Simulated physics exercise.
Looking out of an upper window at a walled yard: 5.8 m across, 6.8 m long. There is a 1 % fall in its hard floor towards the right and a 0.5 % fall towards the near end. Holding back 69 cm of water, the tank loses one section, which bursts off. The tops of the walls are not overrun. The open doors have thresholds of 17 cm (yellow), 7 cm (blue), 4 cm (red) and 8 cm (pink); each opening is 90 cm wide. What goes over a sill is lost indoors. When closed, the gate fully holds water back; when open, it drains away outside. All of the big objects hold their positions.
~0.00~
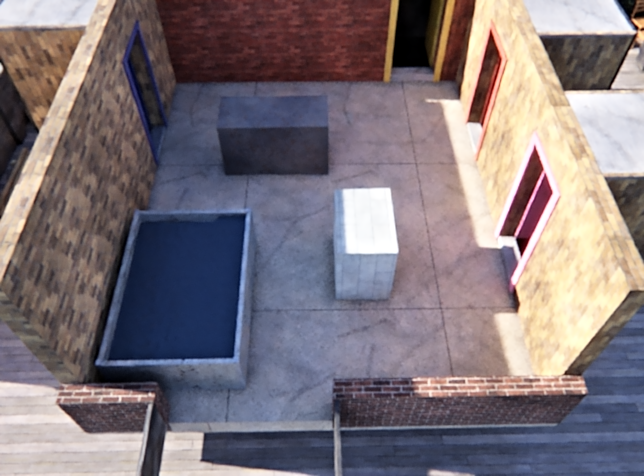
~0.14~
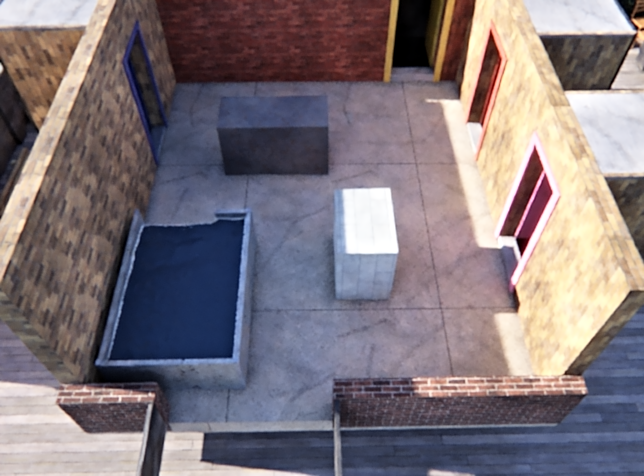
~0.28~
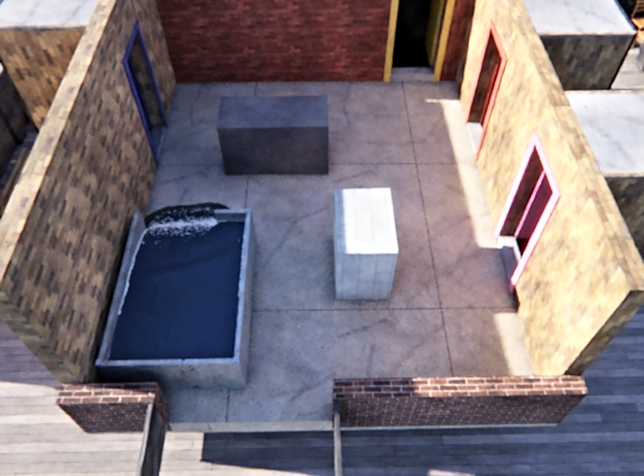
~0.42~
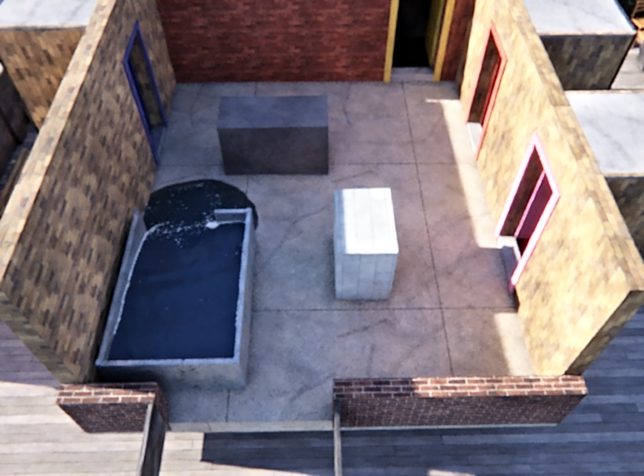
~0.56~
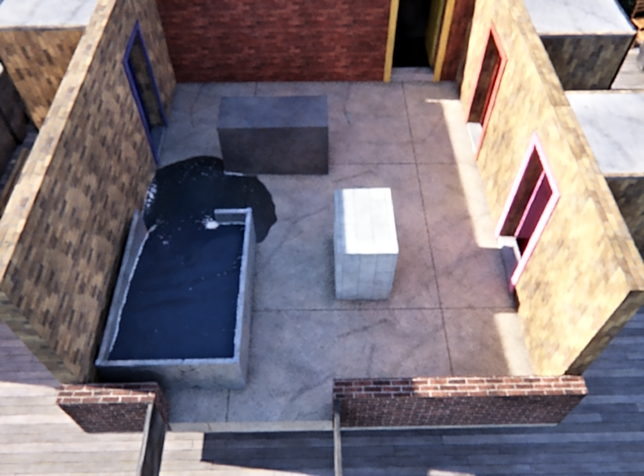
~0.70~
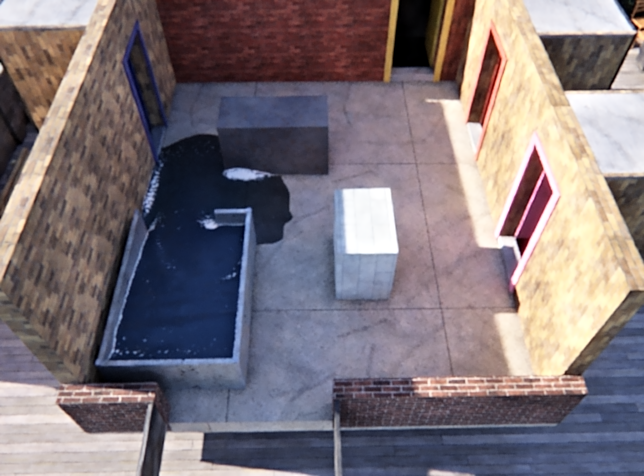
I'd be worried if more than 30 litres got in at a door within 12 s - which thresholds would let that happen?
Yellow door: Limit not crossed, blue door: Limit crossed, red door: Limit crossed, pink door: Limit not crossed.
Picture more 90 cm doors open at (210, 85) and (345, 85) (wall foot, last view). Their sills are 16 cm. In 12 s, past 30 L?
Taking them in order, the first is too much and the second fine.
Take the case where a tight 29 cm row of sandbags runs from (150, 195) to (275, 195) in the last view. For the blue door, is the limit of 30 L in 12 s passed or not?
Well, at blue the limit is respected.
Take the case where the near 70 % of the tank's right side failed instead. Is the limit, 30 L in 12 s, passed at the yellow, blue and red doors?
Here's how it goes: Yellow falls short, blue falls short, red exceeds it.
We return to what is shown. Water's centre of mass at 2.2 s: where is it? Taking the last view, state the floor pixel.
Close to (205, 220) in the last picture.
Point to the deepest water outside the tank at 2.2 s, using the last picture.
Roughly (202, 92).
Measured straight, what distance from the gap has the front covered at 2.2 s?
Distance: Approx. 4.6 m.
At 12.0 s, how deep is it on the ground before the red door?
9.5 cm.
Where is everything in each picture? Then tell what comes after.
The first picture shows the tank at (183, 283) is whole and still, 69 cm deep.
In the second picture, the front is at a hidden place, 0.6 m from the gap on the tank's far side; 0.3 m2 of floor is under water; 69 cm left at the back of the tank.
In the third picture, water pours out on the tank's far side and has run 0.9 m, to (220, 208); typically 11 cm deep outside, 69 cm at the tank's back.
In the fourth picture, the front is at (209, 182), 1.4 m from the gap on the tank's far side; 1.9 m2 of floor is under water; 69 cm left at the back of the tank.
In the fifth picture, water pours out on the tank's far side and has run 1.9 m, to (212, 161); typically 8 cm deep outside, 69 cm at the tank's back.
In the sixth picture, water pours out on the tank's far side and has run 2.5 m, to (196, 138); typically 7 cm deep outside, 65 cm at the tank's back.
After 1.4 s water covers 20 % of the floor and is deepest (38 cm) near (186, 240); yellow door not reached, blue door 13 cm at the sill, 1 L in, red door not reached, pink door not reached.
After 2.2 s water covers 35 % of the floor and is deepest (41 cm) near (202, 92); yellow door not reached, blue door 12 cm at the sill, 11 L in, red door not reached, pink door not reached.
After 3.5 s water covers 60 % of the floor and is deepest (30 cm) near (220, 86); yellow door 4 cm at the sill, 0 L in, blue door 8 cm at the sill, 22 L in, red door 2 cm at the sill, 0 L in, pink door 5 cm at the sill, 0 L in.
After 7.0 s water covers 80 % of the floor and is deepest (16 cm) near (453, 102); yellow door 9 cm at the sill, 0 L in, blue door 11 cm at the sill, 82 L in, red door 14 cm at the sill, 128 L in, pink door 8 cm at the sill, 2 L in.
After 12.0 s water covers 95 % of the floor and is deepest (14 cm) near (516, 399); yellow door 8 cm at the sill, 0 L in, blue door 4 cm at the sill, 91 L in, red door 10 cm at the sill, 243 L in, pink door 6 cm at the sill, 3 L in.
